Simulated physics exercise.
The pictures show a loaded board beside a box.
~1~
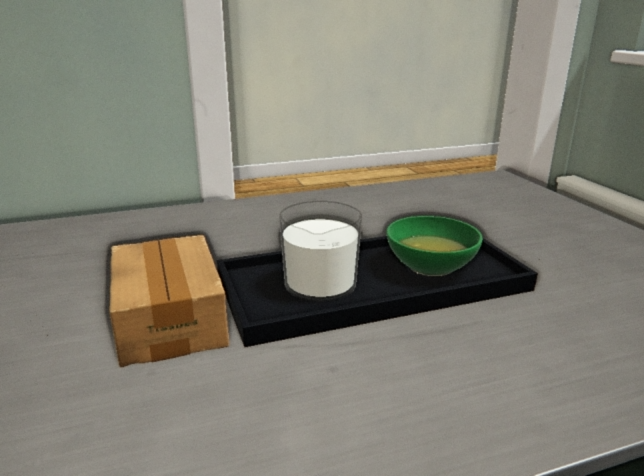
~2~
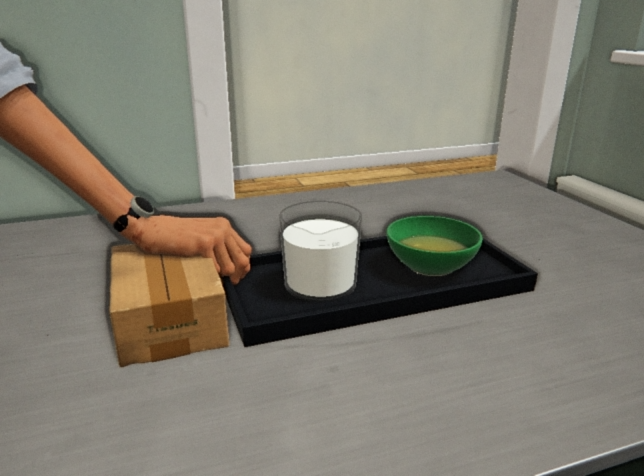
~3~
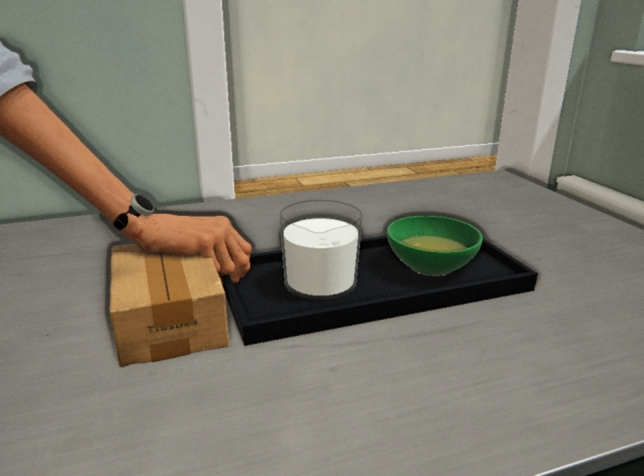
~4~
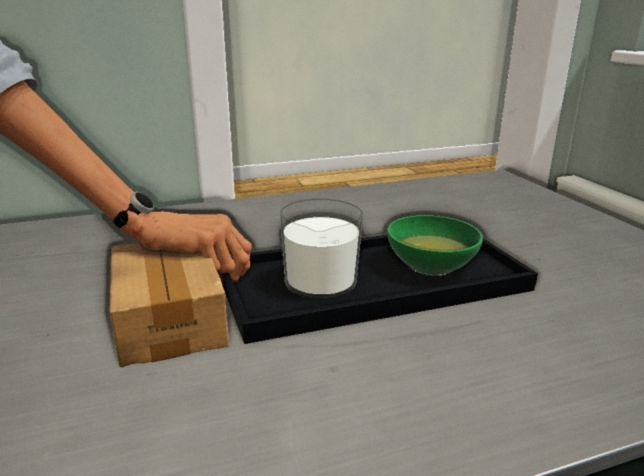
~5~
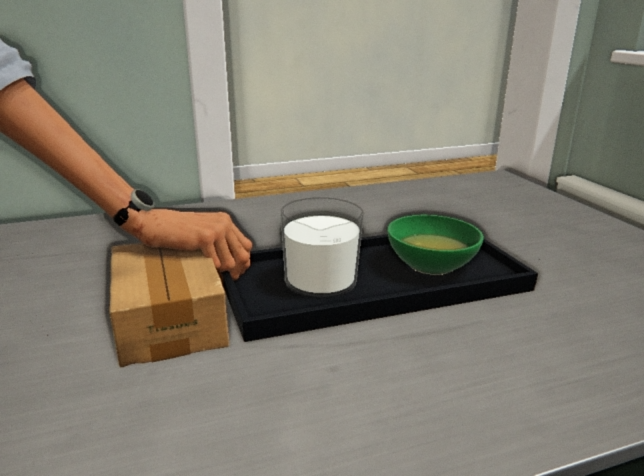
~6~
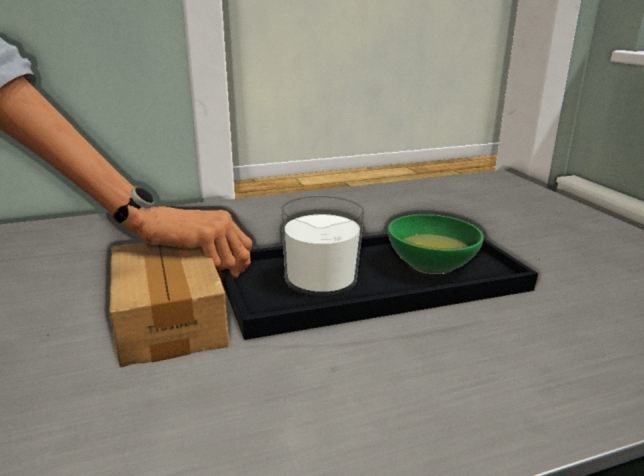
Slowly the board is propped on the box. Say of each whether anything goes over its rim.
The measuring jug holds and the bowl holds.
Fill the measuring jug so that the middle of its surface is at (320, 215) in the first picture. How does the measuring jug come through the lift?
In that case: Wets the top.
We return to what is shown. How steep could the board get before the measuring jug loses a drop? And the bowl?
In turn 30 and 30 degrees.
Next, the board slopes by about 7°; measuring jug, its rim is dry; bowl, its rim is dry.
After that, the board slopes by about 13°; measuring jug, its rim is dry; bowl, its rim is dry.
Finally, the board slopes by about 12°, resting on the box; measuring jug, its rim is dry; bowl, its rim is dry.
